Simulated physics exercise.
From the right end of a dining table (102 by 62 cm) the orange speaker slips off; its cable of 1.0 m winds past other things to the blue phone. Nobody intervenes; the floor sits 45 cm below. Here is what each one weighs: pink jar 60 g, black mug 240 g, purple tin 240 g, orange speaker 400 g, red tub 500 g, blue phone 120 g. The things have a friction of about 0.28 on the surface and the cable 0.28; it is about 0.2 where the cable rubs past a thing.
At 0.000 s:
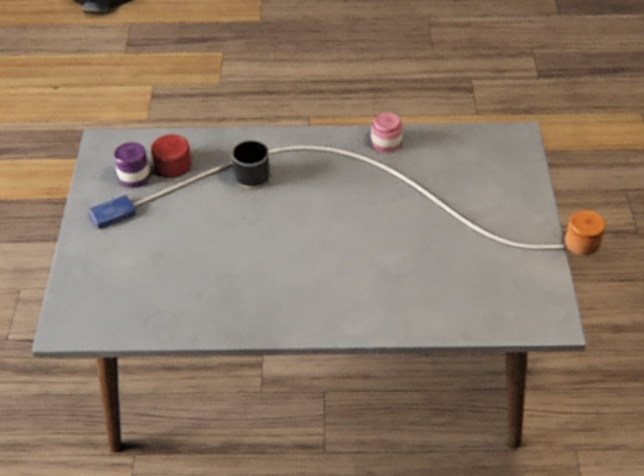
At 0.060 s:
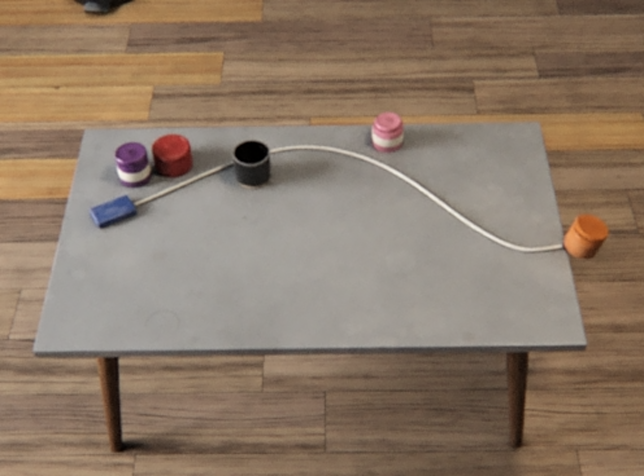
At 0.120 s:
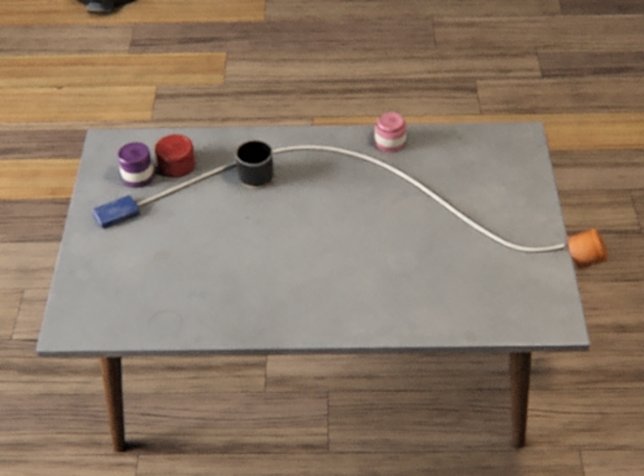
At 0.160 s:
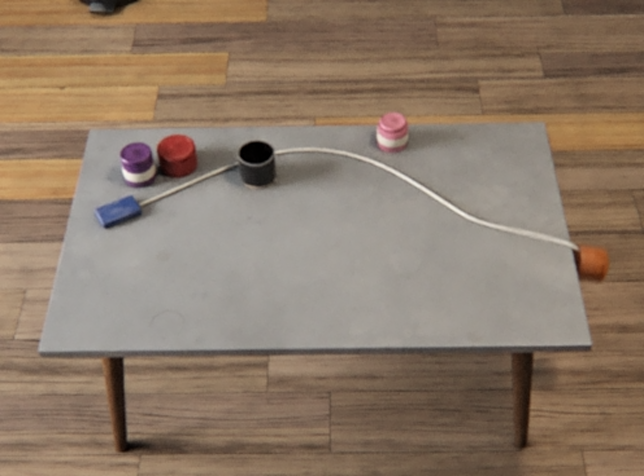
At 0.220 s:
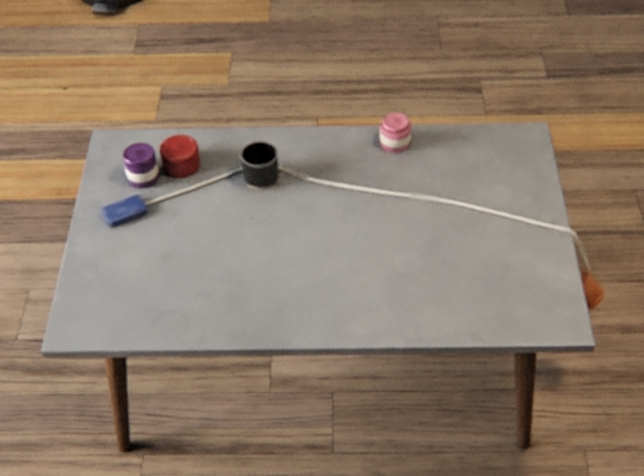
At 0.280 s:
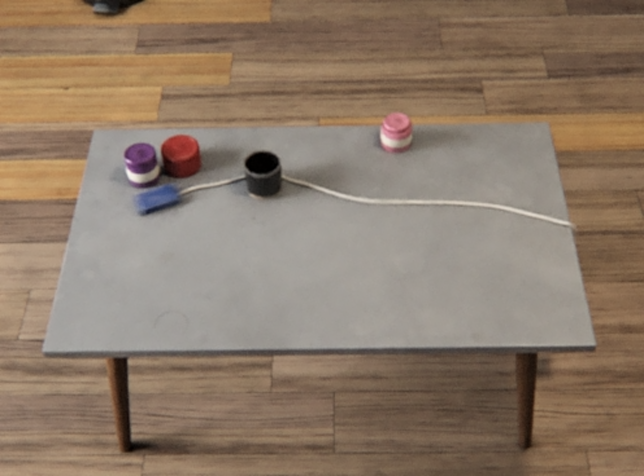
On a gray table, an orange object tied to a cord tipped off the right edge and dropped out of sight, pulling the cord straighter, then the blue object and black mug slid slightly right.
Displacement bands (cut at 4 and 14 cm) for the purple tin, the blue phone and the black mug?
Result: Purple tin low, blue phone high, black mug mid.
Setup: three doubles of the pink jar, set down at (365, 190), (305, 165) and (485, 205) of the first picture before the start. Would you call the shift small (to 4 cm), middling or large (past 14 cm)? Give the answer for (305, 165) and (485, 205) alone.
Going in order, I'd call it a long shift for the first and a long shift for the second.
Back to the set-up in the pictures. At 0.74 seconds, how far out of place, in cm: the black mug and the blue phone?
Black mug roughly 10 cm, blue phone roughly 60 cm.
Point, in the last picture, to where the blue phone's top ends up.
In the last view, the top sits at about (391, 135).
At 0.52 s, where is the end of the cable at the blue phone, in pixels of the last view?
Pixel estimate: (317, 167).
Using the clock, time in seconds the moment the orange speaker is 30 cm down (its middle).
The clock reads 0.36 s at that moment.
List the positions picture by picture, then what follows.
Purple tin (129, 152); blue phone (112, 209); black mug (250, 152); cable runs through (515, 244) (432, 197) (355, 155) (181, 185), in the first picture.
Orange speaker (589, 226); cable runs through (514, 247) (356, 155) (182, 185), in the second picture.
Orange speaker (588, 250); cable runs through (516, 247) (358, 155) (185, 185), in the third picture.
Orange speaker (588, 264); cable runs through (533, 235) (362, 158) (187, 185), in the fourth picture.
Blue phone (124, 208); orange speaker (582, 290); cable runs through (573, 234) (370, 190) (196, 187), in the fifth picture.
Purple tin (139, 153); blue phone (157, 196); black mug (262, 163); cable runs through (508, 209) (407, 202) (318, 188) (230, 181), in the sixth picture.
After 0.5 s, the cable's tail end at (317, 167); blue phone 40 cm off its start, black mug 10 cm off its start, orange speaker over the edge.
After 0.7 s, the cable's tail end at (380, 155); blue phone 58 cm off its start, black mug 10 cm off its start, orange speaker over the edge.
After 1.0 s, the cable's tail end at (388, 153); blue phone 60 cm off its start at (390, 135), black mug 10 cm off its start at (267, 185), orange speaker over the edge.
After 1.2 s, the cable's tail end at (388, 153); blue phone 60 cm off its start, black mug 10 cm off its start, orange speaker over the edge.
After 2.4 s, the cable's tail end at (388, 153); blue phone 60 cm off its start at (391, 135), black mug 10 cm off its start at (267, 185), purple tin 0 cm off its start at (139, 153), orange speaker over the edge.
